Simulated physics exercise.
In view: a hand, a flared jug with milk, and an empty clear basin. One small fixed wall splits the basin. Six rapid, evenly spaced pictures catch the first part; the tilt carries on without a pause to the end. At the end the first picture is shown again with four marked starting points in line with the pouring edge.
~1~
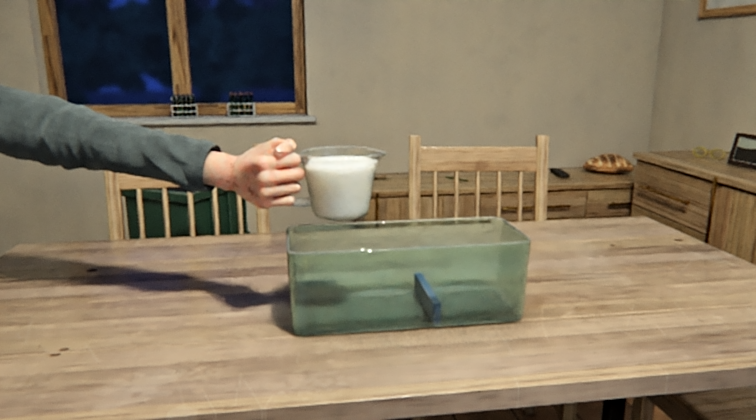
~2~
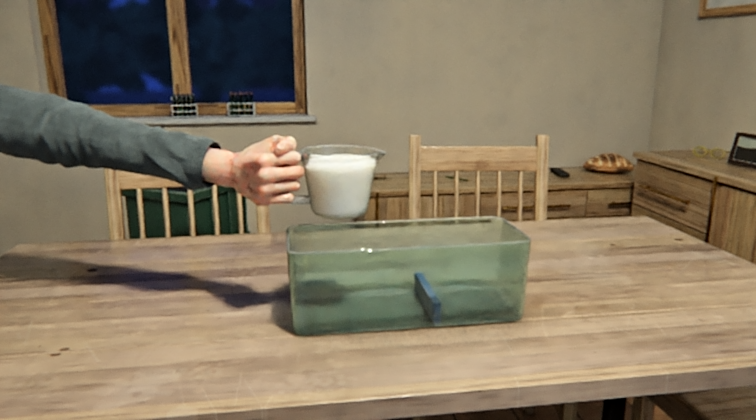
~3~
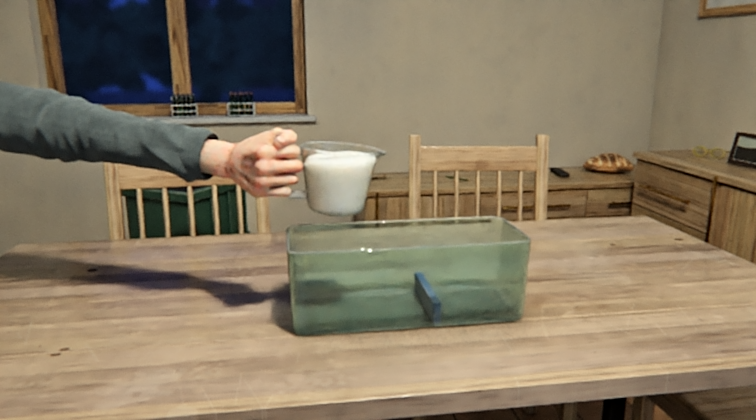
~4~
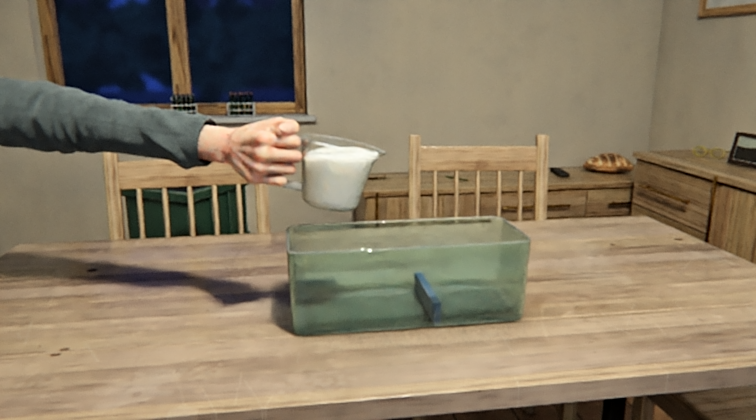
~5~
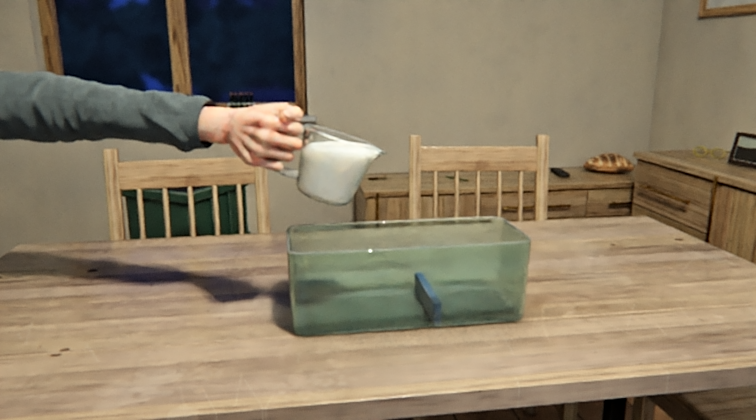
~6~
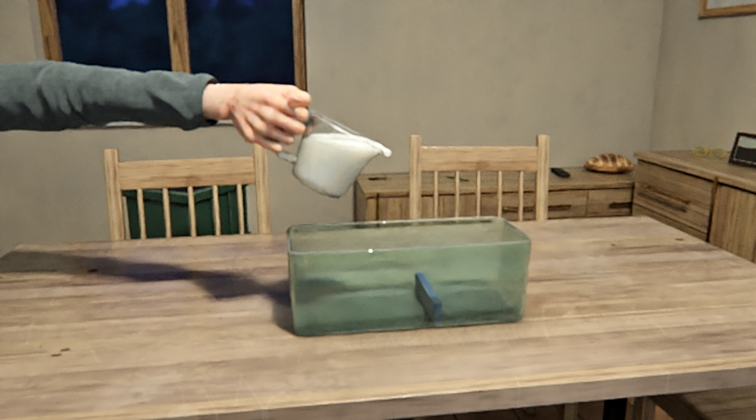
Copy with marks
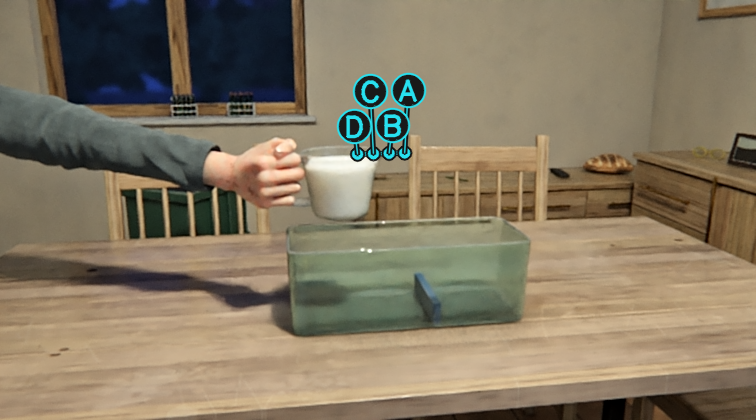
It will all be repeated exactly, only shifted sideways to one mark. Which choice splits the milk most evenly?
Take D.
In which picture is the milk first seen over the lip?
Picture 6.
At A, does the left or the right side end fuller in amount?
More ends on the right.
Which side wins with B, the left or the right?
More ends on the right.
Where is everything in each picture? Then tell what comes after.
In the first frame, upright, lip at (385, 153); basin from (293, 334) to (522, 318); top of the wall at (427, 286); nothing has left yet.
In the second frame, upright, lip at (386, 153); nothing has left yet.
In the third frame, tipped about 5°, lip at (385, 153); nothing has left yet.
In the fourth frame, tipped about 11°, lip at (385, 153); nothing has left yet.
In the fifth frame, tipped about 19°, lip at (385, 153); nothing has left yet.
In the sixth frame, tipped about 29°, lip at (385, 153); milk is over the lip, down to (385, 153).
On the marked copy, A at (404, 152); B at (389, 153); C at (373, 153); D at (357, 154).
With A, about 11 % ends left of the wall and 87 % right of it.
With B, about 12 % ends left of the wall and 87 % right of it.
With C, about 17 % ends left of the wall and 81 % right of it.
With D, about 49 % ends left of the wall and 50 % right of it.
